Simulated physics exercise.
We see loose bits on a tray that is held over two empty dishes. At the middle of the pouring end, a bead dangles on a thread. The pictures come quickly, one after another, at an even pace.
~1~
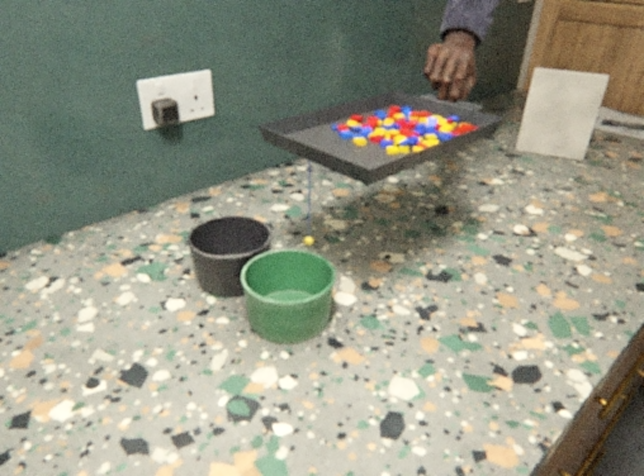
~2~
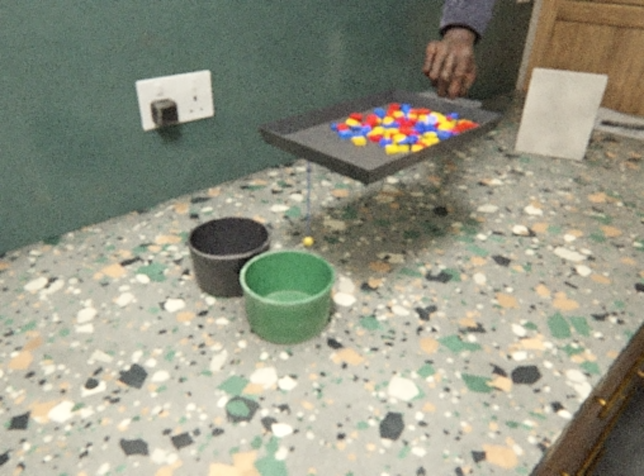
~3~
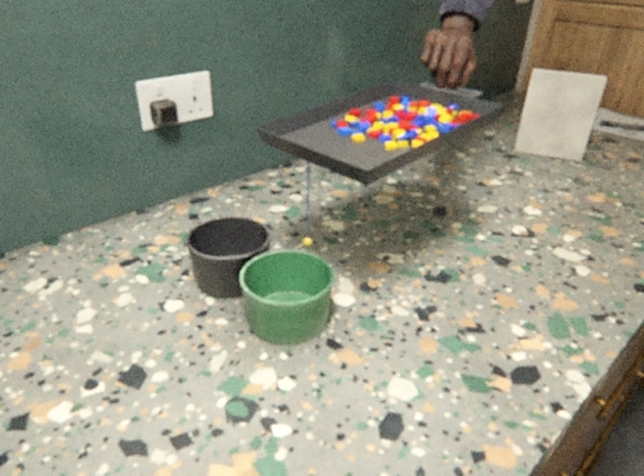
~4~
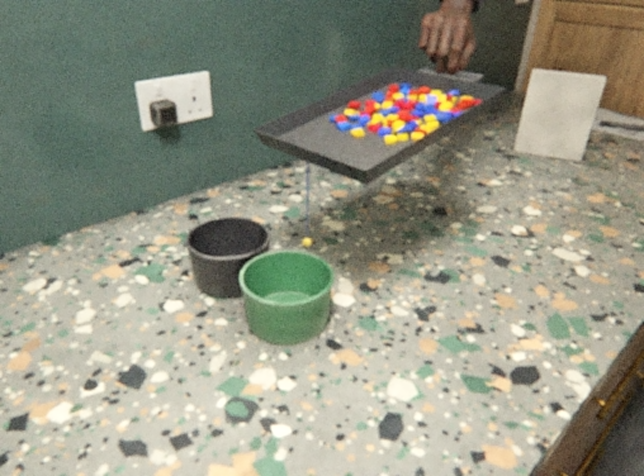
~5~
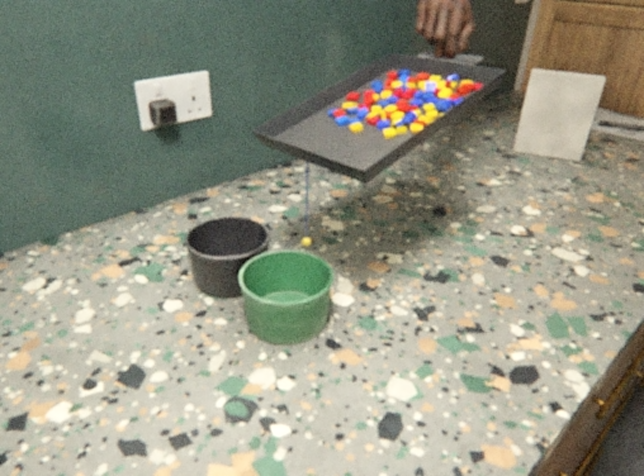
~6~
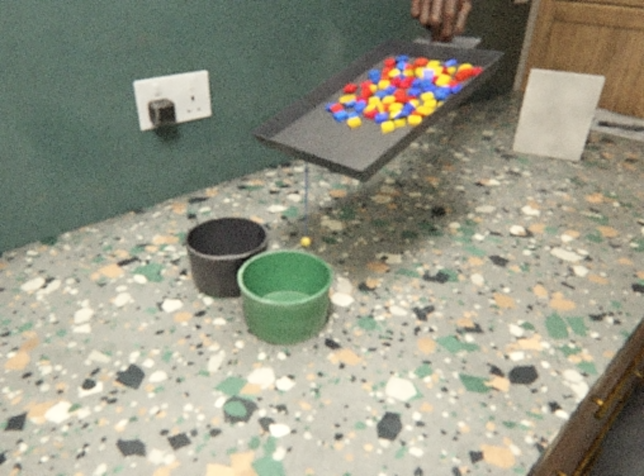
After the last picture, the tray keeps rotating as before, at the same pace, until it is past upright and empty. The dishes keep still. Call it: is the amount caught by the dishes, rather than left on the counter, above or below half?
Above half.
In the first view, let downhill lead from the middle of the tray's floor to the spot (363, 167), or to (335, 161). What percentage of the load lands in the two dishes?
20 and 60 per cent, in that order.
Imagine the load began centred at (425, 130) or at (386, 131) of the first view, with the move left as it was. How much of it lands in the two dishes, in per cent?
You'd get about 80 per cent first and about 80 per cent second.
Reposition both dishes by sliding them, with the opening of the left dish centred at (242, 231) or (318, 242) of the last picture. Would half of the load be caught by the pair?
In the first position past half, in the second shy of half.
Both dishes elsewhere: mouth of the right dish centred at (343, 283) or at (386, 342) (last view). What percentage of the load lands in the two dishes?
About 60% on the first try and 20% on the second.
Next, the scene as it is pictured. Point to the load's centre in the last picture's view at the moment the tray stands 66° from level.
About (292, 148).
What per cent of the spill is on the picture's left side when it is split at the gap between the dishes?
About 50 %.
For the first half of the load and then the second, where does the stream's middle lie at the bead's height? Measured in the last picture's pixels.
At (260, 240) for the first part, then at (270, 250) for the others.
Soon after the last picture, tray tipped steeply; most on the tray; about a quarter in the air.
A little later, tray tipped past a quarter turn; about half on the tray; about a quarter in the right dish; about a quarter in the left dish; a small part outside both; a small part in the air.
Later still, tray tipped past a quarter turn; about half in the right dish; about a third in the left dish; about a quarter outside both.
At rest, tray tipped past a quarter turn; about half in the right dish; about a third in the left dish; about a quarter outside both.
